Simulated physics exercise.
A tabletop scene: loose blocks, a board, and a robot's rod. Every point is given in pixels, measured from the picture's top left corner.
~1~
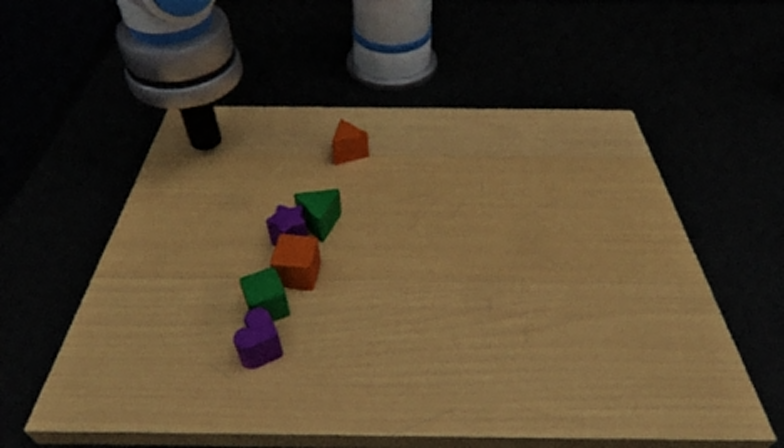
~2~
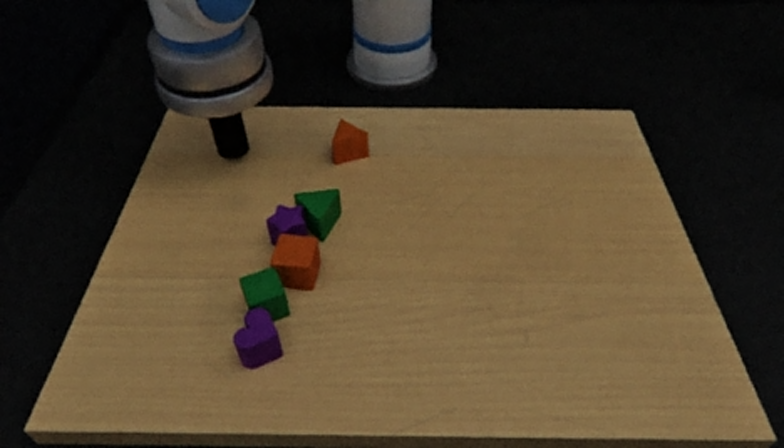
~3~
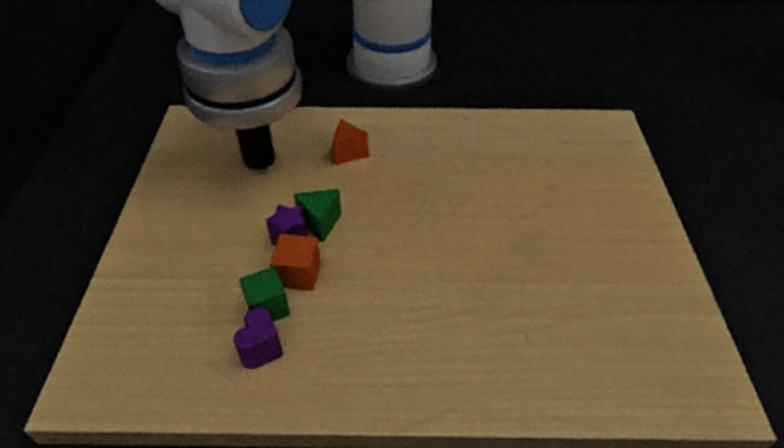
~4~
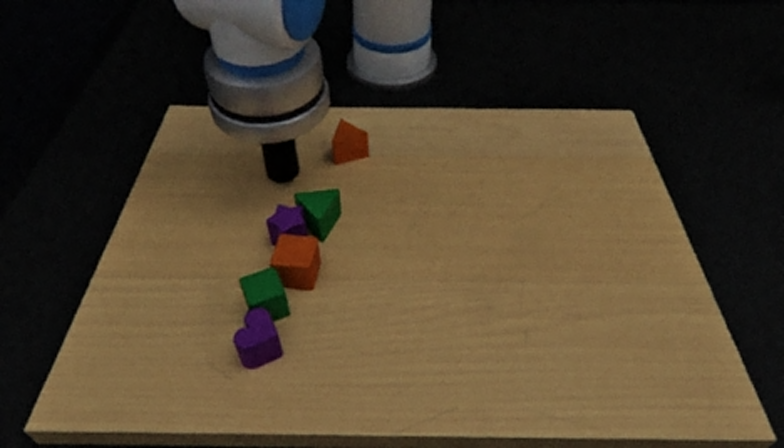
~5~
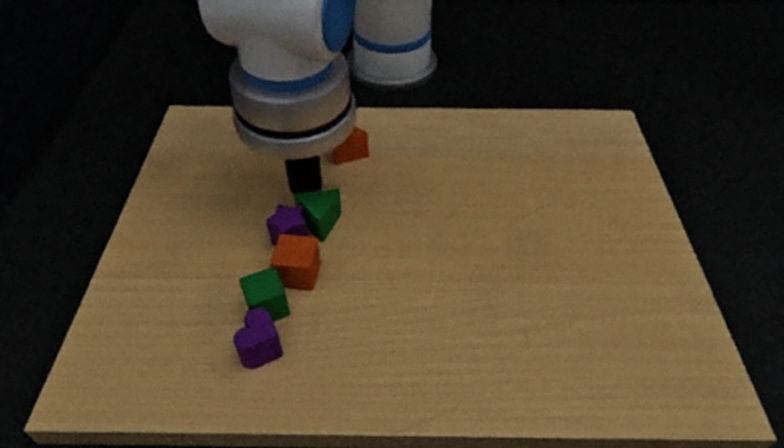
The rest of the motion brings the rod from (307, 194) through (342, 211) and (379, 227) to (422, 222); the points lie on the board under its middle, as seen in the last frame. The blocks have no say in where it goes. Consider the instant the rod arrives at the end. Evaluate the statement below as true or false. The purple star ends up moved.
Answer: False.
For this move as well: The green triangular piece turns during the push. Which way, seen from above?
Viewed from overhead, the green triangular piece winds up turned clockwise.
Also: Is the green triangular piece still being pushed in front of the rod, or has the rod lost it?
It ends up beside or behind the rod.
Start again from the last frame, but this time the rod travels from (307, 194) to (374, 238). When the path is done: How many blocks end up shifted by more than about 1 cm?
The answer will be one.
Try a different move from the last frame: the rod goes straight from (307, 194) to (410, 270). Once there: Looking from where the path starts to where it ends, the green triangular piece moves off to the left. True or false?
The claim does not hold.
On the path given first. One third of the way, rod at (342, 204); green triangular piece at (324, 208), turned 35° clockwise.
Two thirds of the way, rod at (380, 219); green triangular piece at (324, 210), turned 40° clockwise.
At the end, rod at (422, 213); purple star unmoved; green triangular piece at (324, 210), turned 40° clockwise.
